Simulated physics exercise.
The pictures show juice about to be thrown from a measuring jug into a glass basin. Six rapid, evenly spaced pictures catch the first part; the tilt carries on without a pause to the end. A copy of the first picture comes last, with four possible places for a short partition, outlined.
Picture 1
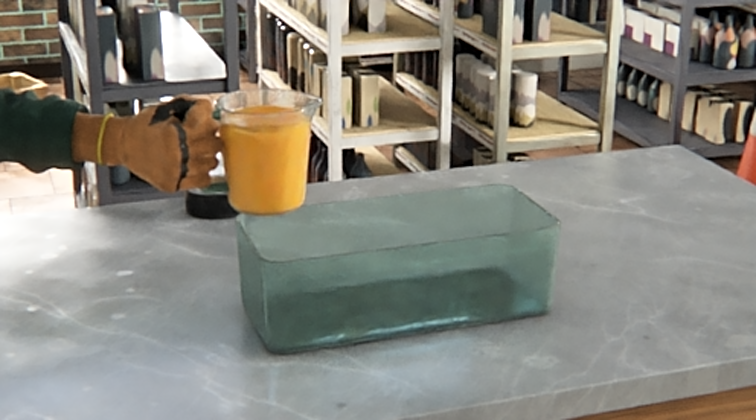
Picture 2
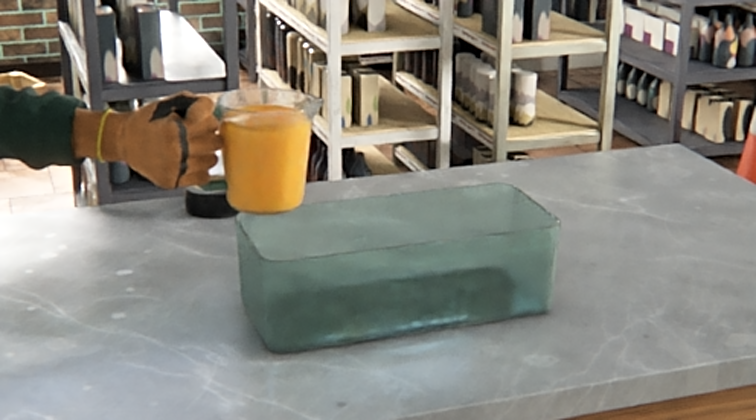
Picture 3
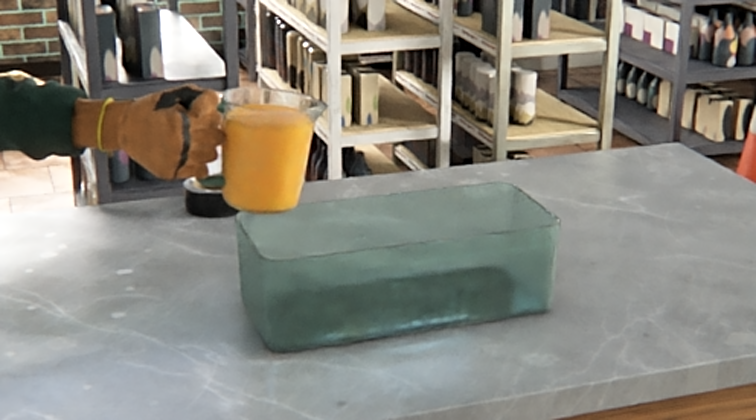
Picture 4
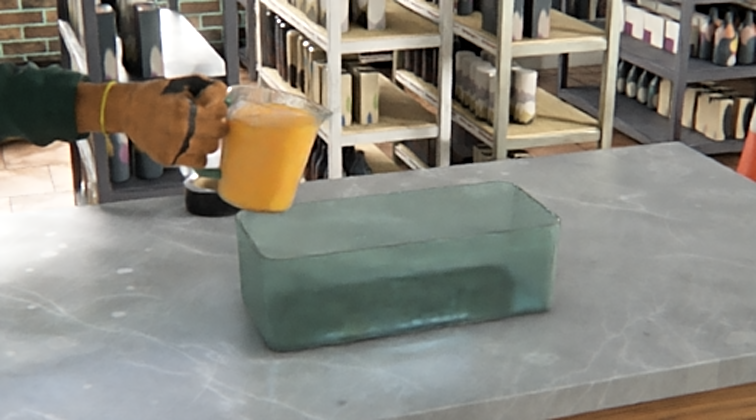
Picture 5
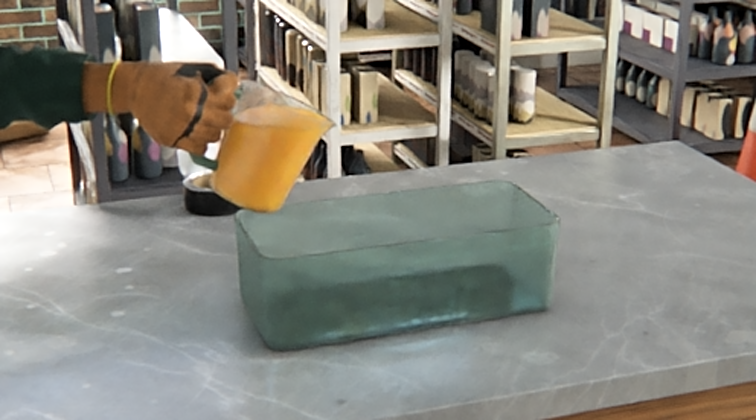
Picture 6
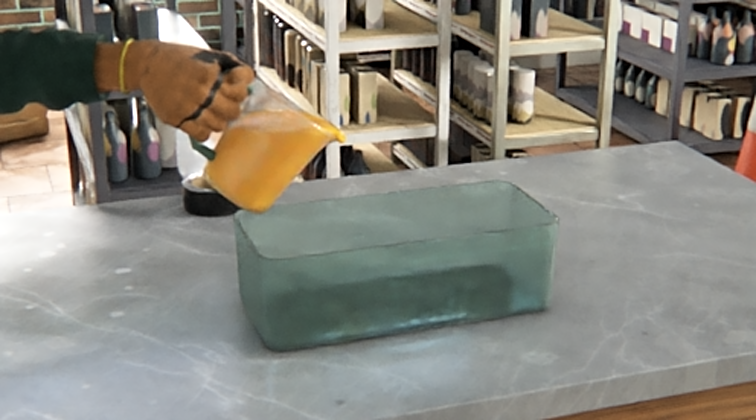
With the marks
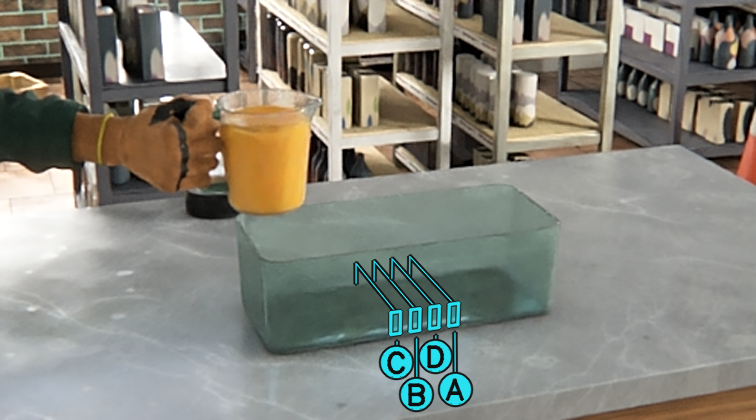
A brown-gloved hand with a yellow wristband and dark green sleeve holds a clear jug of orange juice at the left, then tilts it steadily rightward until juice reaches the lip. A greenish glass basin sits motionless on a grey, pale-veined countertop. The fixed view looks slightly down across the counter toward shelves of bottles and a brick wall behind.
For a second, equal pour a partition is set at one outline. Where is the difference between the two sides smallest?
Go for C.
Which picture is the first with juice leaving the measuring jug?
Picture 6.
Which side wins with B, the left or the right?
The left one.
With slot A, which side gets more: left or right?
The left one.
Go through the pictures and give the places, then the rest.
Upright, lip at (321, 99); basin from (265, 352) to (551, 309); nothing has left yet, in the first frame.
Upright, lip at (322, 100); nothing has left yet, in the second frame.
Tipped about 7°, lip at (326, 104); nothing has left yet, in the third frame.
Tipped about 15°, lip at (331, 112); nothing has left yet, in the fourth frame.
Tipped about 25°, lip at (335, 123); nothing has left yet, in the fifth frame.
Tipped about 37°, lip at (336, 138); juice is over the lip, down to (336, 138), in the sixth frame.
In cyan, A at (454, 332); B at (416, 338); C at (397, 341); D at (435, 335).
With A, about 86 % ends left of the wall and 13 % right of it.
With B, about 78 % ends left of the wall and 20 % right of it.
With C, about 51 % ends left of the wall and 49 % right of it.
With D, about 85 % ends left of the wall and 12 % right of it; 3 % is lost outside.
